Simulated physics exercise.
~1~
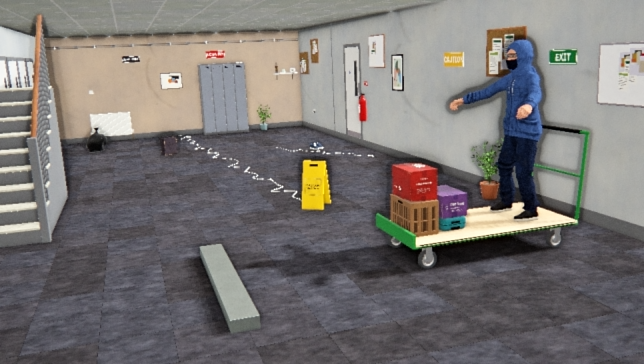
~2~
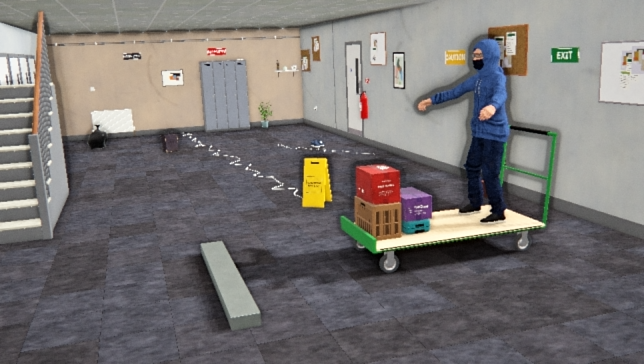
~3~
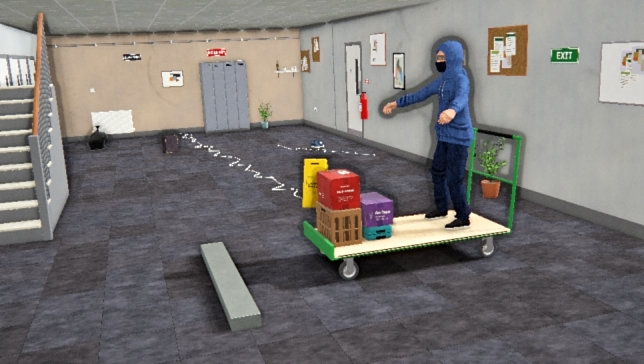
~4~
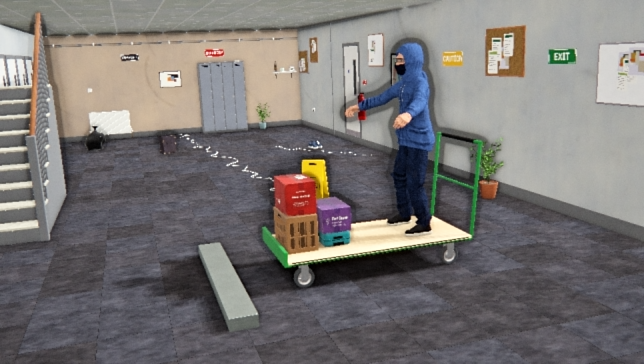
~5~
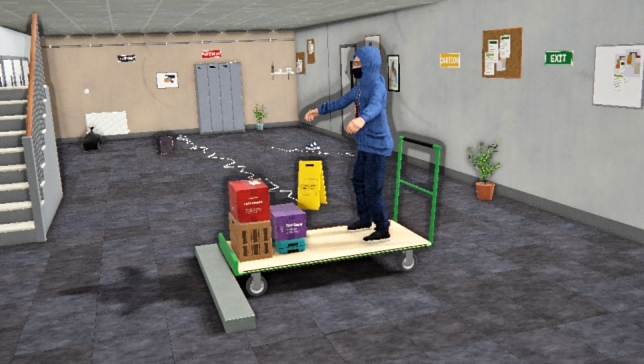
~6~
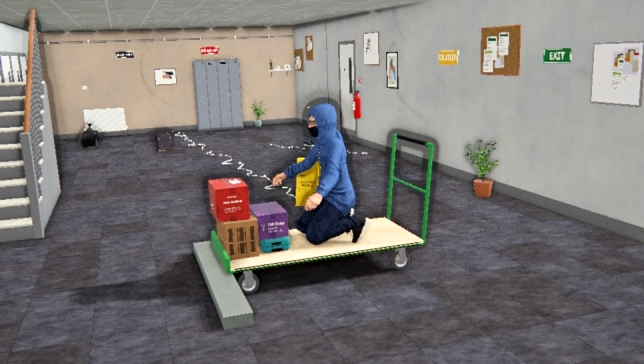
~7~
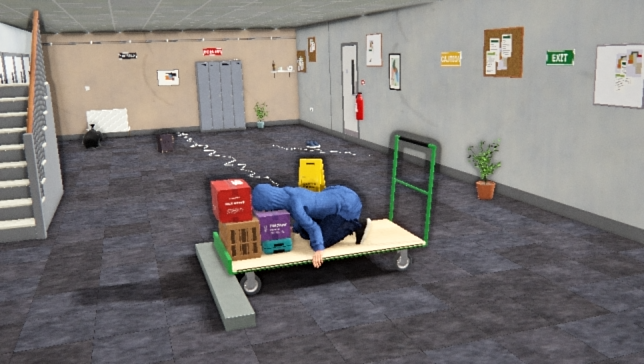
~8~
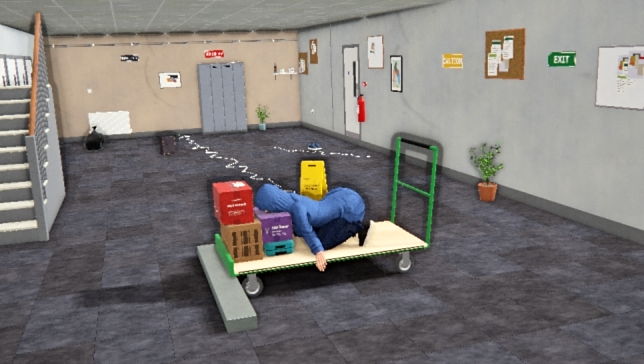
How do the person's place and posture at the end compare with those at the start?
At the start the person stands upright on the cart at the right side of the hall. By the end they are farther left and lower down, slumped face down over the deck against the boxes, with the cart stopped at the grey block.
